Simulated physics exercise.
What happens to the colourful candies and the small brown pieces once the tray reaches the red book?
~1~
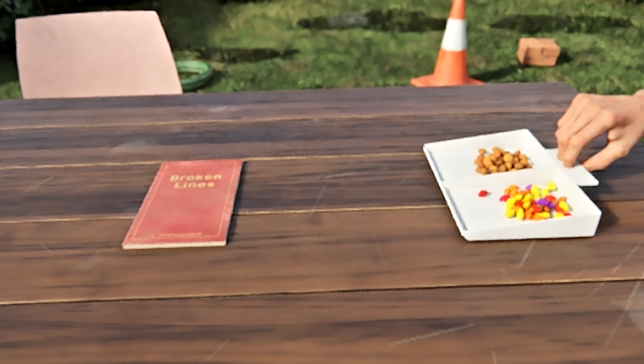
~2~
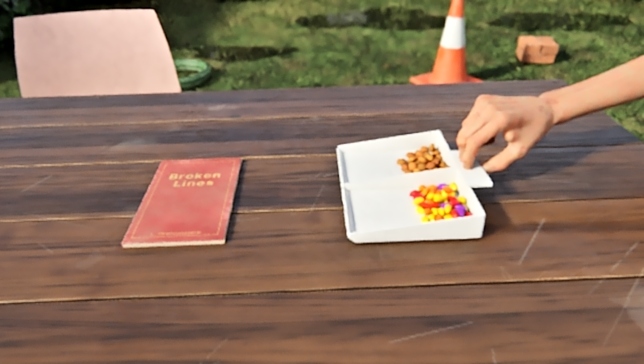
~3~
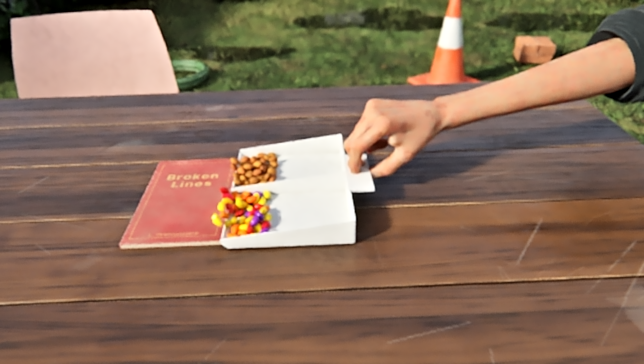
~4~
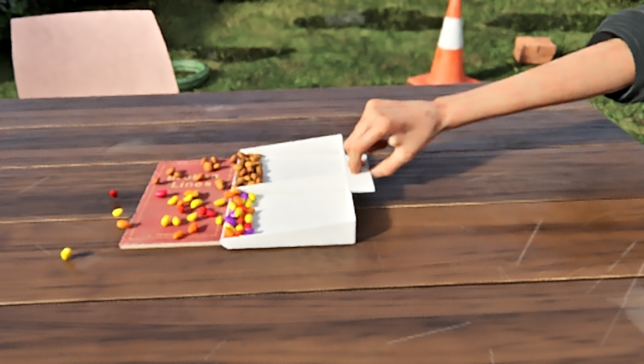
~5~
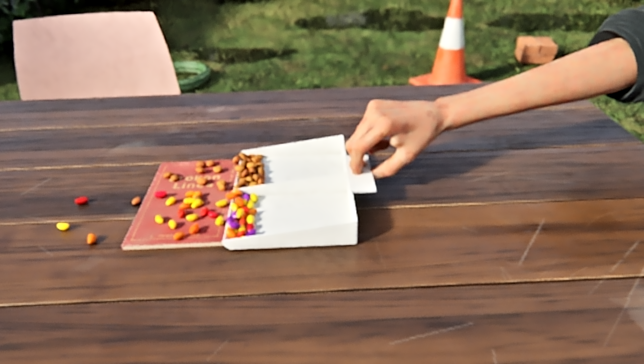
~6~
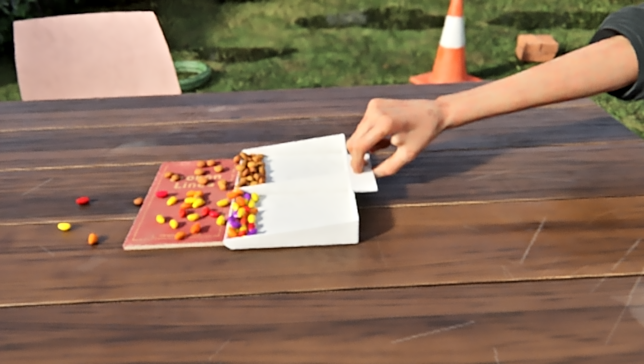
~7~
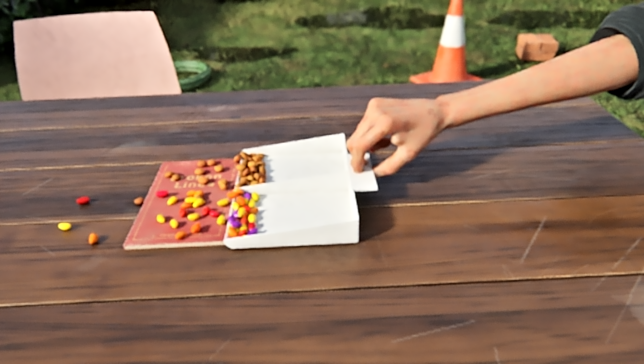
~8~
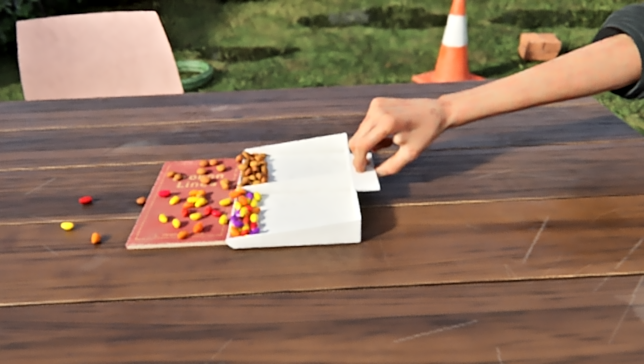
Some of the colourful candies and some of the brown pieces go over the front rim of the tray, while the rest of each batch stays inside.
